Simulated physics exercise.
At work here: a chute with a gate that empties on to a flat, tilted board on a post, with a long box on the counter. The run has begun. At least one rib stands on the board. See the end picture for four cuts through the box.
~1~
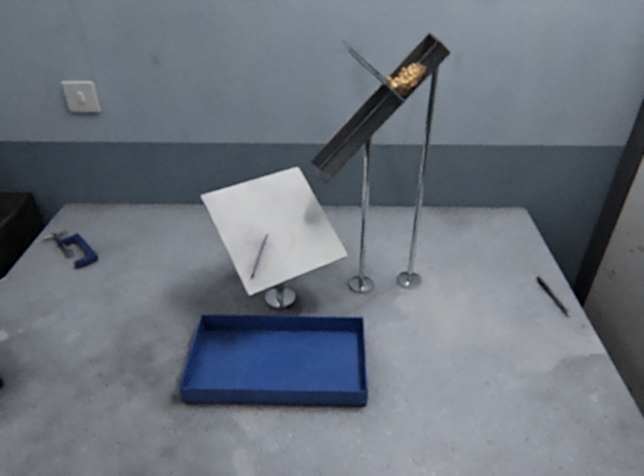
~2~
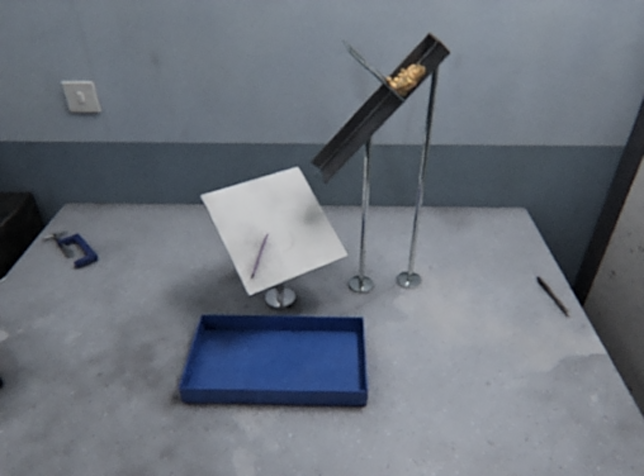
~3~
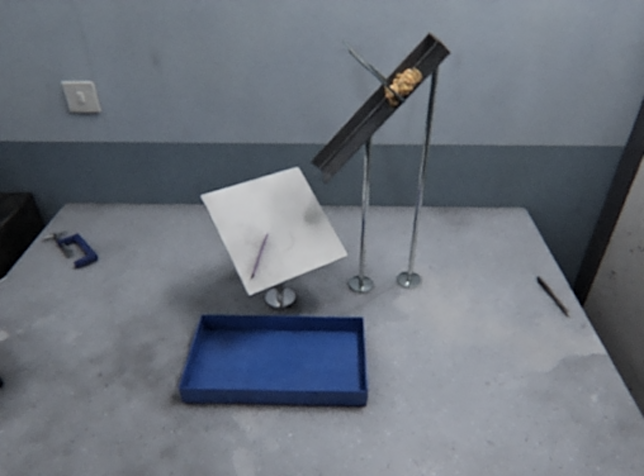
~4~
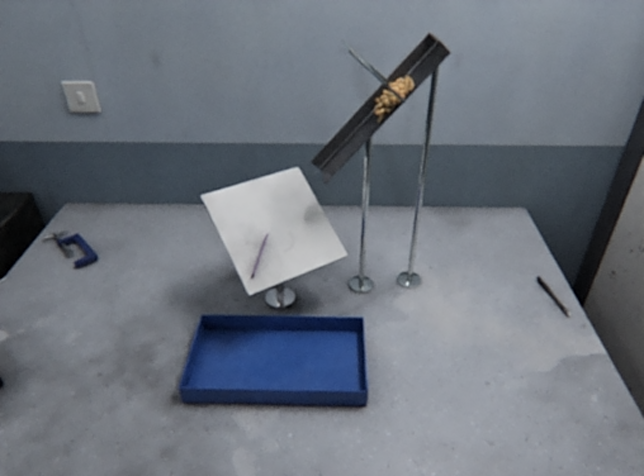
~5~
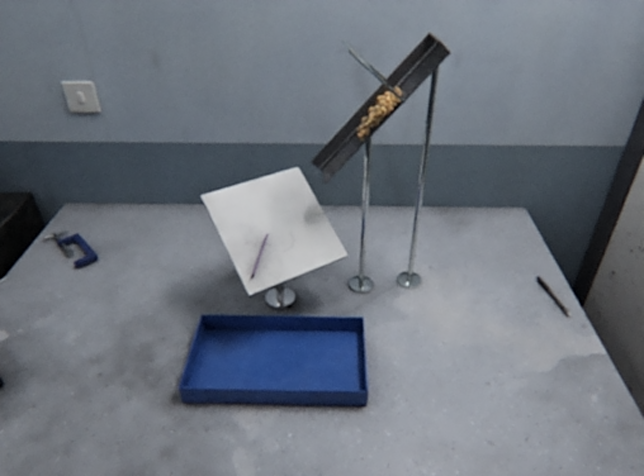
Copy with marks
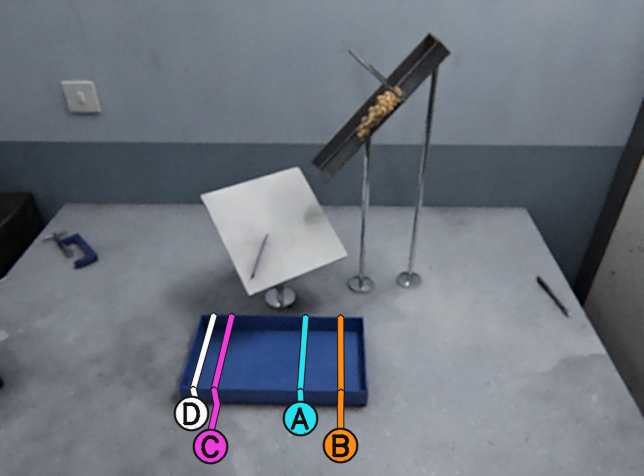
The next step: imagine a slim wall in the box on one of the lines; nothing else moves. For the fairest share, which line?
A works best here.
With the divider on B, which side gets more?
More lands on the left.
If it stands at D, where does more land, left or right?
Right.
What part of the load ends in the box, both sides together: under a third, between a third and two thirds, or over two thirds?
Over two thirds.
On the marked copy, line A crosses the front rim at (300, 390); line B crosses the front rim at (340, 390); line C crosses the front rim at (214, 388); line D crosses the front rim at (193, 388).
If A is chosen, of what is caught, about half on the left of the divider, about half on the right.
If B is chosen, of what is caught, most on the left of the divider, a small part on the right.
If C is chosen, of what is caught, a stray few on the left of the divider, nearly all on the right.
If D is chosen, of what is caught, none on the left of the divider, all on the right.
